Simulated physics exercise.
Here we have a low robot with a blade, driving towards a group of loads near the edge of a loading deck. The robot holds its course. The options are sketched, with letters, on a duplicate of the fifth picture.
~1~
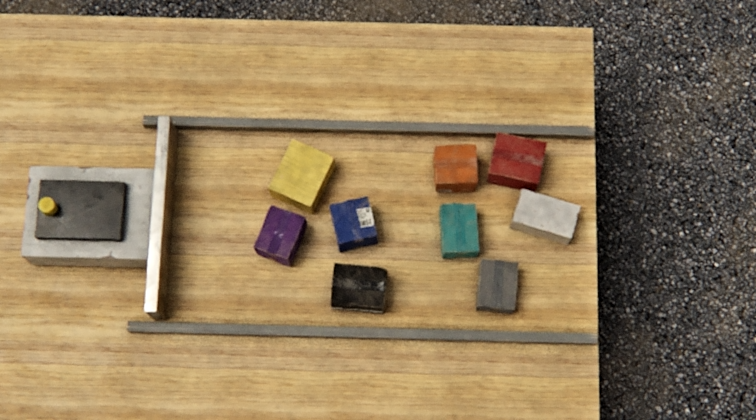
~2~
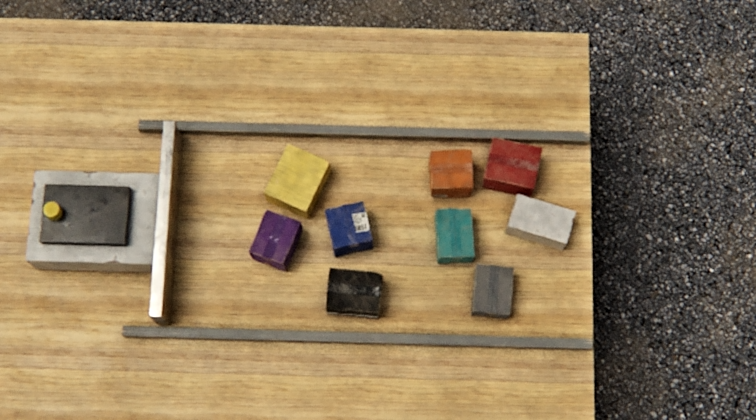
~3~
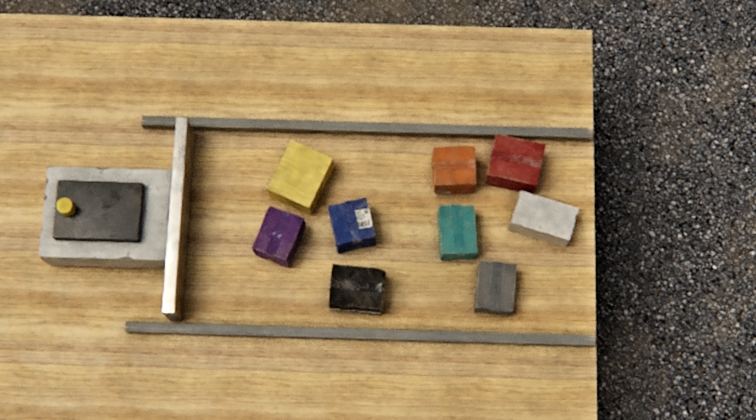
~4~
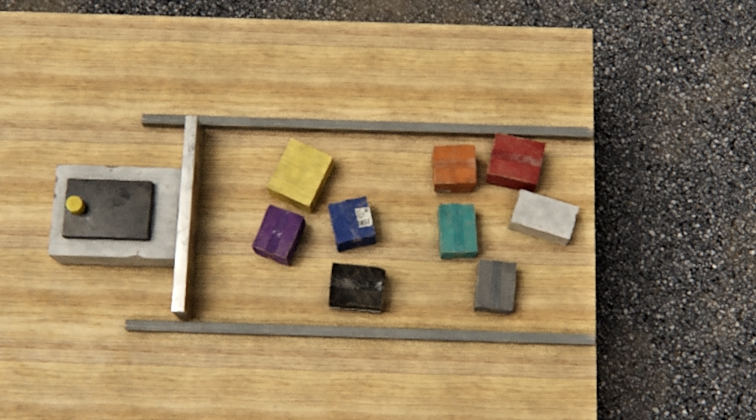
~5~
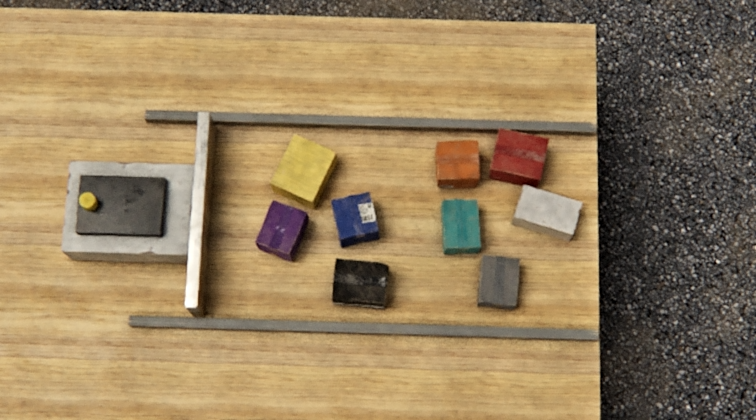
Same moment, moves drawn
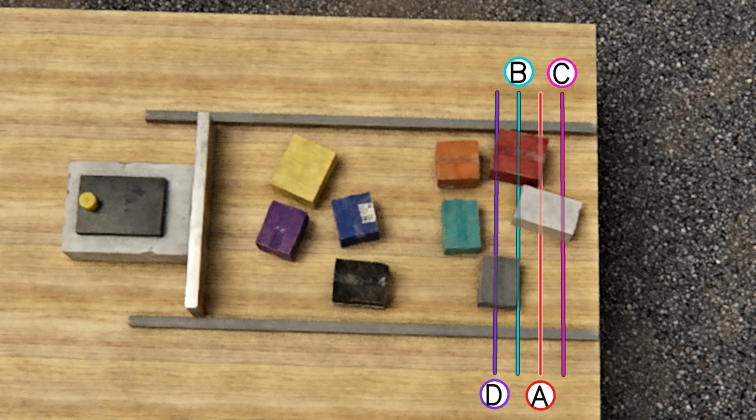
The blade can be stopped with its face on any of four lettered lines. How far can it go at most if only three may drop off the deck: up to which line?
B.
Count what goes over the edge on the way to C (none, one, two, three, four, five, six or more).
In all, six or more.
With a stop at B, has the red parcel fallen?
By then, yes.
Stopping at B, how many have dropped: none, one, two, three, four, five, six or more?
By then, three.
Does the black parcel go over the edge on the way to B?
By then, no.
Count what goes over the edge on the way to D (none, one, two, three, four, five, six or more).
By then, two.
On the copy, A at (541, 230); B at (518, 229); C at (563, 231); D at (496, 229).
On B. First, robot (242, 209); yellow crate (345, 169); purple parcel (339, 230).
Then, robot (358, 213); white crate (577, 207); red parcel (547, 158).
Finally, robot (447, 215); red parcel over the edge; turquoise parcel over the edge; three fallen.
By contrast, A drops six; C drops six; D is within the limit but short.
